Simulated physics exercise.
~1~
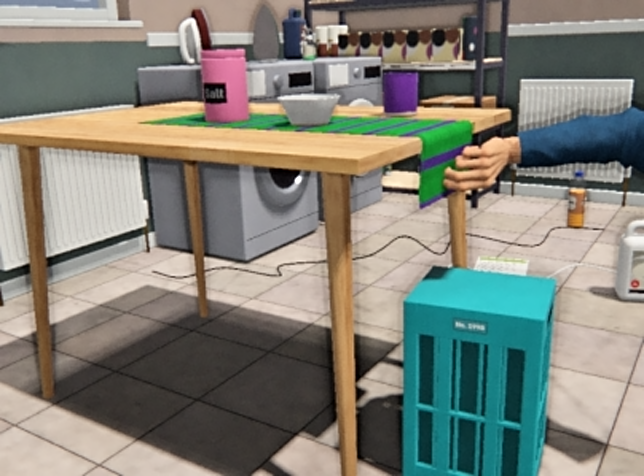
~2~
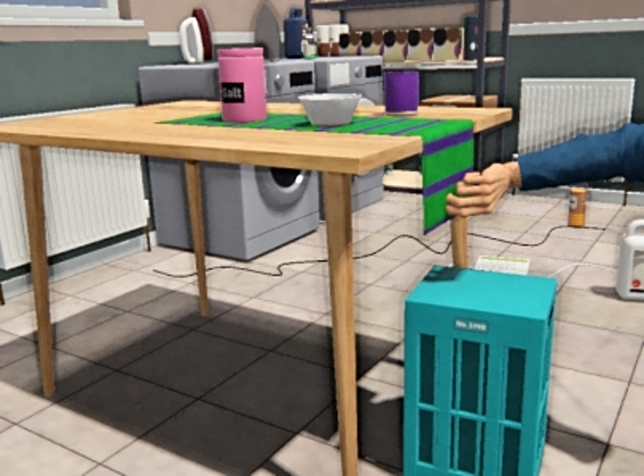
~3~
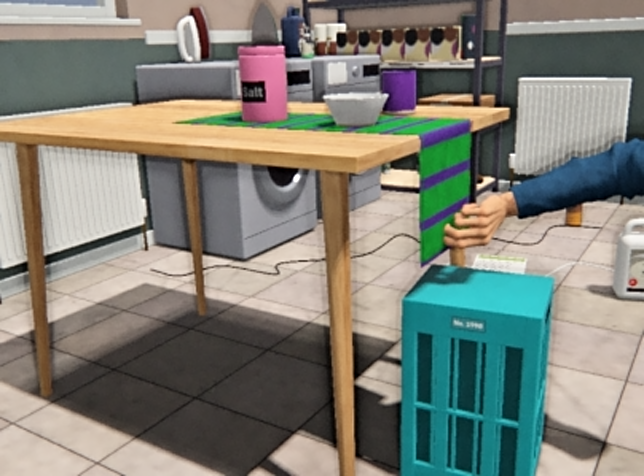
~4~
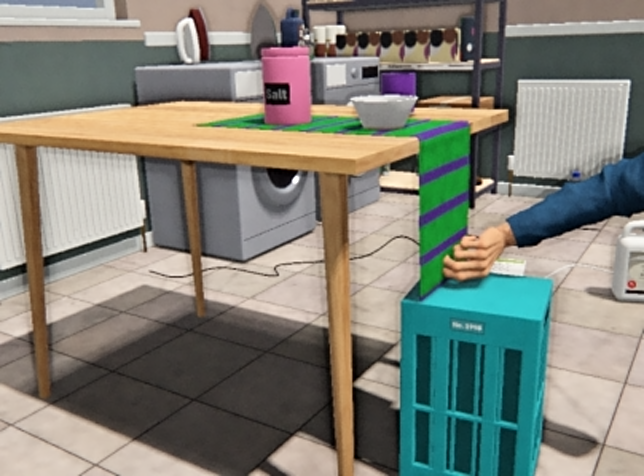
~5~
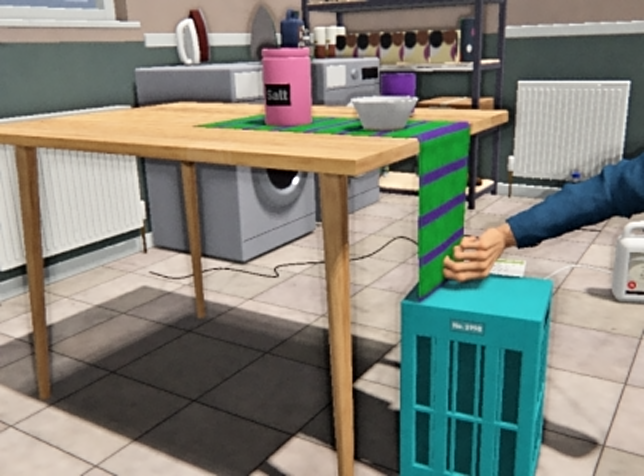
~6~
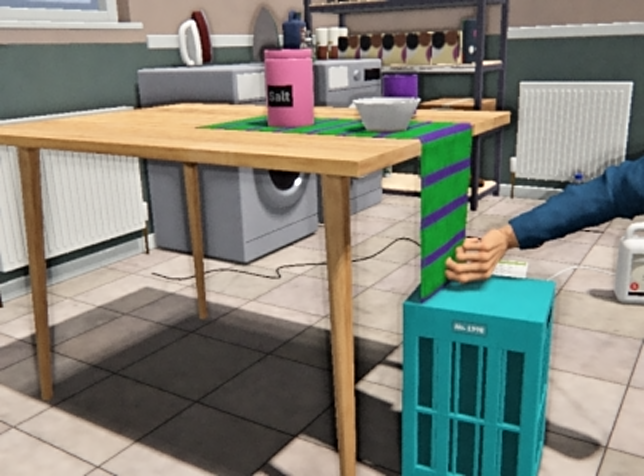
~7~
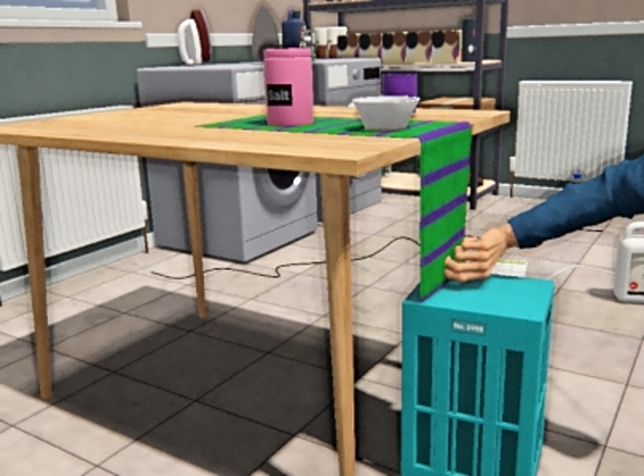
A wooden table stands in a tiled room with washing machines and shelves behind it, seen from the side by a slightly swaying camera. On it, a green towel with purple stripes lies under a pink salt canister and a white bowl, with a purple mug near the right end and a turquoise crate on the floor below. A hand in a blue sleeve draws the towel's hanging end steadily down, and the canister and bowl ride right while the mug stays put. The hem reaches the crate and the hand holds it there, with the canister upright and everything still on the table.
